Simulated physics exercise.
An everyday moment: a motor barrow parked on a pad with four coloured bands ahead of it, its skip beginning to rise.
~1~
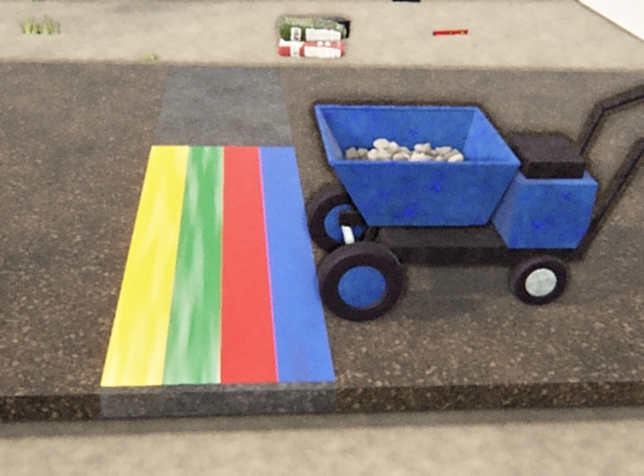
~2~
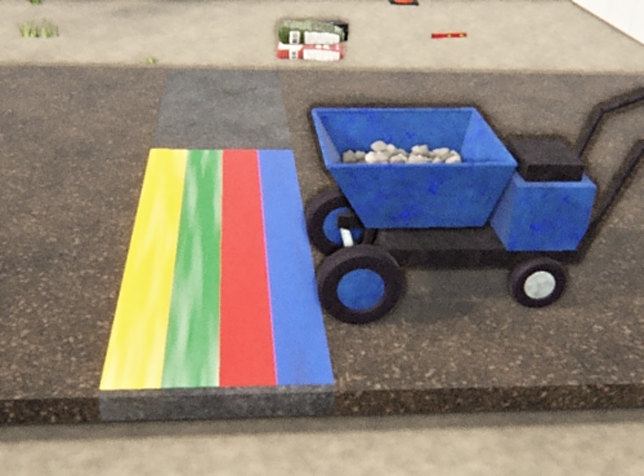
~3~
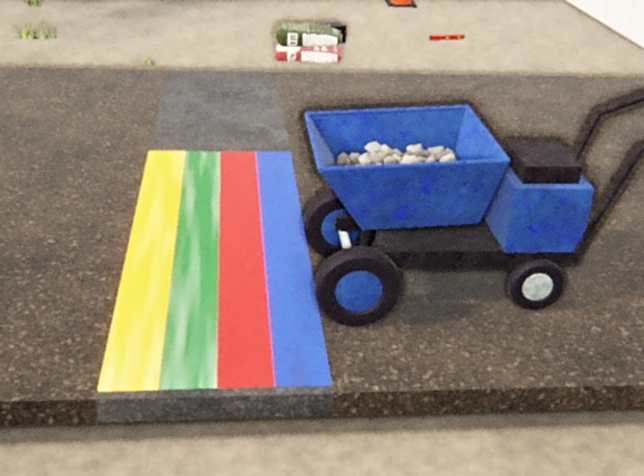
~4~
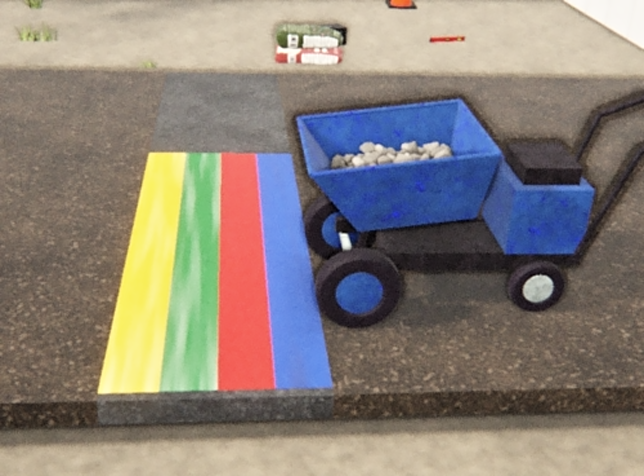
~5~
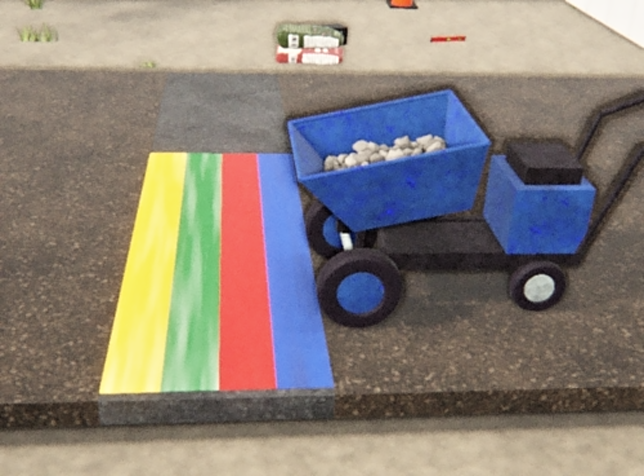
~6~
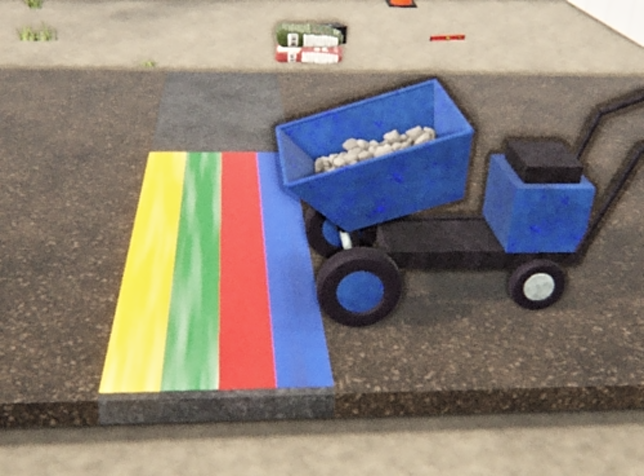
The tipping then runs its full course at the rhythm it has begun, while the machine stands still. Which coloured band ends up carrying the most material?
The green band.
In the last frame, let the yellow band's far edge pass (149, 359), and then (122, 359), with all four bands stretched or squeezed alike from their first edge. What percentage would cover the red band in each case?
About 0 per cent first, then about 0 per cent.
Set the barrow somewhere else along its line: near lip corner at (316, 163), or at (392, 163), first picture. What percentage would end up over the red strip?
Roughly 0 and 50 percent respectively.
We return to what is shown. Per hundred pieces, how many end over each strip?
Blue strip = 0 %; red strip = 5 %; green strip = 50 %; yellow strip = 20 %.
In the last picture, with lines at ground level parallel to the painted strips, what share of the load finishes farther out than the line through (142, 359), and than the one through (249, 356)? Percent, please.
Respectively 20 and 80 percent.
Just after the last frame, skip tipped steeply; every one in the skip.
A moment on, skip tipped right over; almost all in the skip; about a tenth over the green strip.
Further on, skip tipped right over; roughly a third in the skip; just a few over the red strip; roughly a third over the green strip; roughly a quarter over the yellow strip; just a few off the paint.
When it is over, skip tipped right over; roughly a quarter in the skip; not one over the blue strip; about a tenth over the red strip; roughly half over the green strip; roughly a quarter over the yellow strip; about a tenth off the paint.
